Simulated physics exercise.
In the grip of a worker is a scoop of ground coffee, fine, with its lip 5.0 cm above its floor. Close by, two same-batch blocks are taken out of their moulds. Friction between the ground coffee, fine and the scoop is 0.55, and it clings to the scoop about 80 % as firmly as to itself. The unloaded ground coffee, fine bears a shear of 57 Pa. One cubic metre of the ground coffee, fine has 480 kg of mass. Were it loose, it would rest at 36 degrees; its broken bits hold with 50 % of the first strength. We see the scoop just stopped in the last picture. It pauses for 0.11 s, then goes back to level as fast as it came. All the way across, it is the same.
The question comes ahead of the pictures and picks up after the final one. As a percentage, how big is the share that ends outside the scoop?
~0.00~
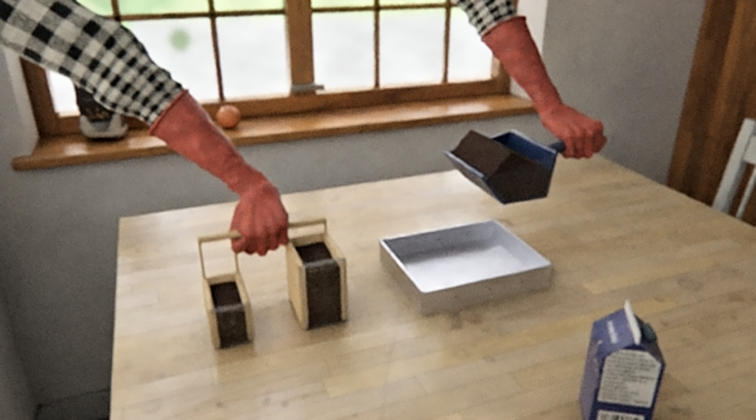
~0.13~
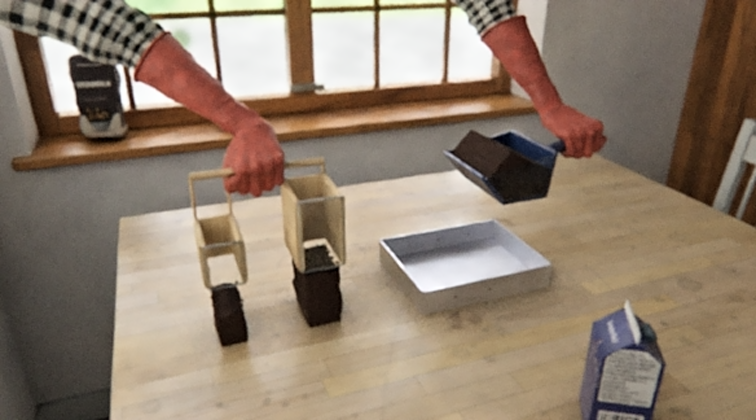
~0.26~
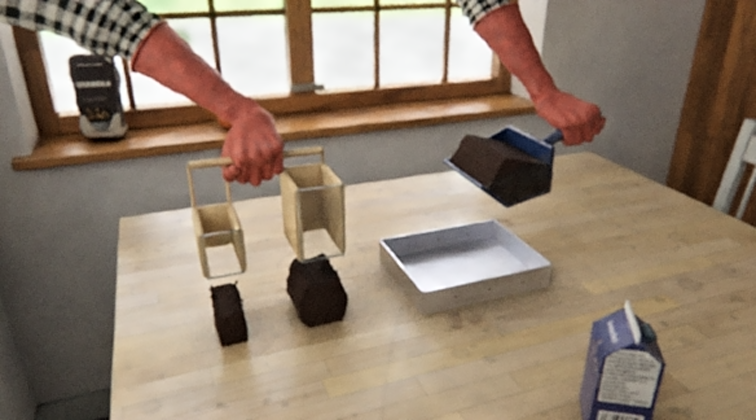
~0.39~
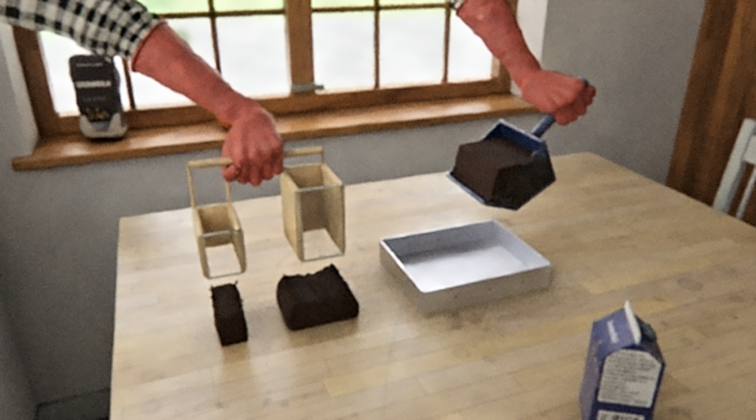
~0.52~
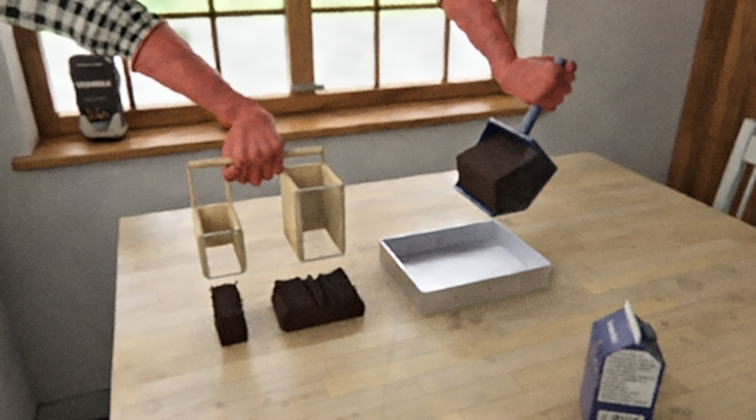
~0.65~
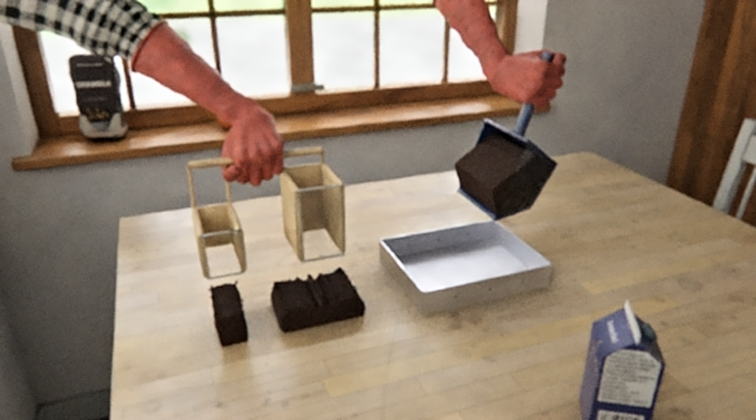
About 21 per cent.
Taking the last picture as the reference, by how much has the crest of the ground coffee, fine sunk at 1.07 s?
Measured change: About 1.0 cm.
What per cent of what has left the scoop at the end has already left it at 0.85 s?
It stands at about 80 percent.
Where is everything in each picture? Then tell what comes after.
The first frame shows lip at (485, 177), tilt 0 degrees; crest of the ground coffee, fine at (511, 154); block heights 5.7 cm, 10 cm (left to right).
The second frame shows lip at (485, 177), tilt 0 degrees; crest of the ground coffee, fine at (514, 153); block heights 5.7 cm, 10 cm (left to right).
The third frame shows lip at (484, 186), tilt 11 degrees; crest of the ground coffee, fine at (509, 158); block heights 5.7 cm, 8.1 cm (left to right).
The fourth frame shows lip at (485, 202), tilt 31 degrees; crest of the ground coffee, fine at (541, 160); block heights 5.7 cm, 5.6 cm (left to right).
The fifth frame shows lip at (492, 214), tilt 51 degrees; crest of the ground coffee, fine at (539, 156); block heights 5.7 cm, 4.8 cm (left to right).
The sixth frame shows lip at (496, 217), tilt 60 degrees; crest of the ground coffee, fine at (537, 156); block heights 5.7 cm, 4.8 cm (left to right).
After 0.85 s, the scoop is at 56 degrees and 16 % has left it.
After 1.07 s, the scoop is at 24 degrees and 21 % has left it.
After 1.30 s, the scoop is at 0 degrees and 21 % has left it.
After 1.53 s, the scoop is at 0 degrees and 21 % has left it.
After 1.64 s, the scoop is at 0 degrees and 21 % has left it.
